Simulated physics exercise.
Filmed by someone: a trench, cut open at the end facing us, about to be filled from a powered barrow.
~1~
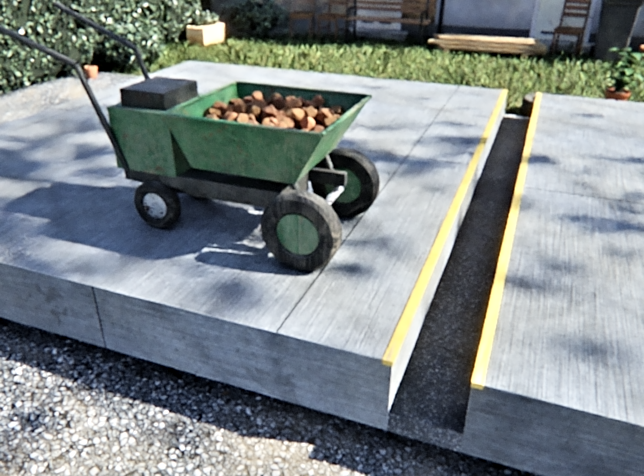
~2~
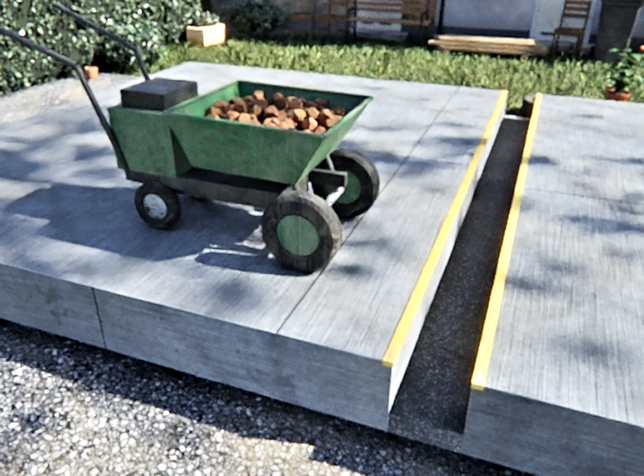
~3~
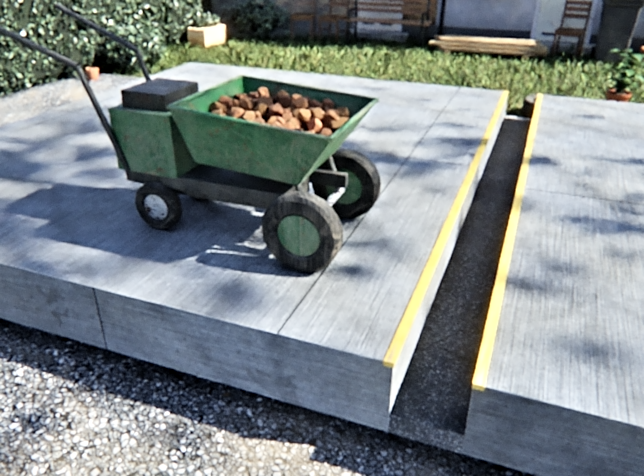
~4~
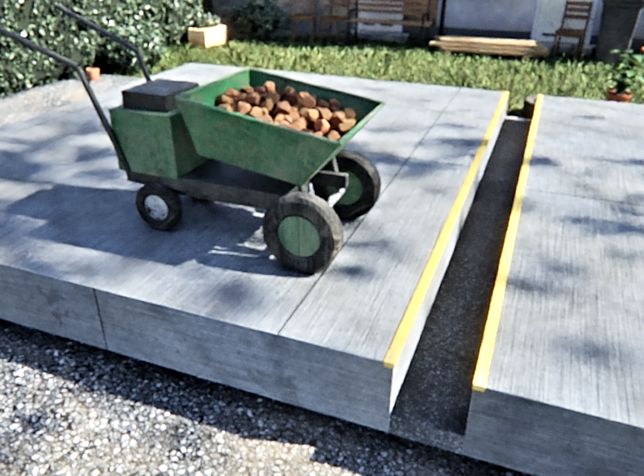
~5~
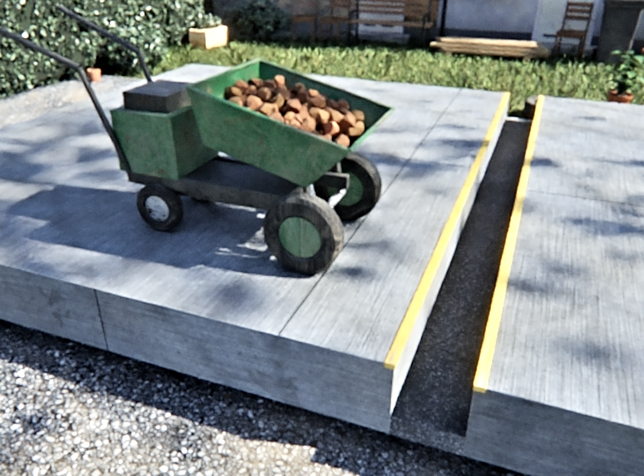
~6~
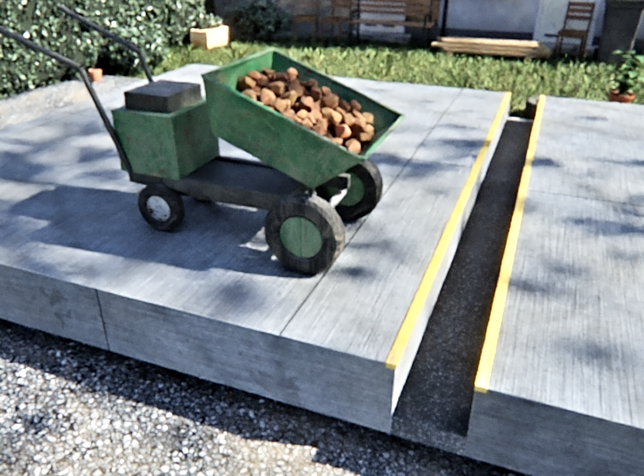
On a paved slab beside a trench, a green barrow's skip of reddish-brown lumps gradually tilts right.
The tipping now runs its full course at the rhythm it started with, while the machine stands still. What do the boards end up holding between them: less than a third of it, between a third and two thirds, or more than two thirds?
They hold more than two thirds of it.
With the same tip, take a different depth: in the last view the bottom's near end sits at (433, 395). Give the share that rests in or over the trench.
It works out to some 70 per cent.
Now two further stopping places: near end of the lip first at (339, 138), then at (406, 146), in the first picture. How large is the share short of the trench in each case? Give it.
About 0 percent the first time, about 0 percent the second.
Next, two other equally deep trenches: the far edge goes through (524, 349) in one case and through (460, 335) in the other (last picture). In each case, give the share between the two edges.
In order: Some 100 per cent, then some 60 per cent.
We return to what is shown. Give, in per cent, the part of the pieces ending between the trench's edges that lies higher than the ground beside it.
Something like 0 in a hundred.
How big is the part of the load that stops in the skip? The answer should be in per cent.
About 0 %.
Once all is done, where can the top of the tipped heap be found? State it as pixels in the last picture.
The peak ends up near (586, 298).
Soon after the last picture, skip tipped steeply; all in the skip.
A little later, skip tipped right over; about two thirds in the skip; a stray few short of the trench; about a third in or heaped over the trench; a stray few falling.
Later still, skip tipped right over; a small part in the skip; a small part short of the trench; most in or heaped over the trench; a stray few beyond it.
By the end, skip tipped right over; a stray few short of the trench; nearly all in or heaped over the trench; a stray few beyond it.
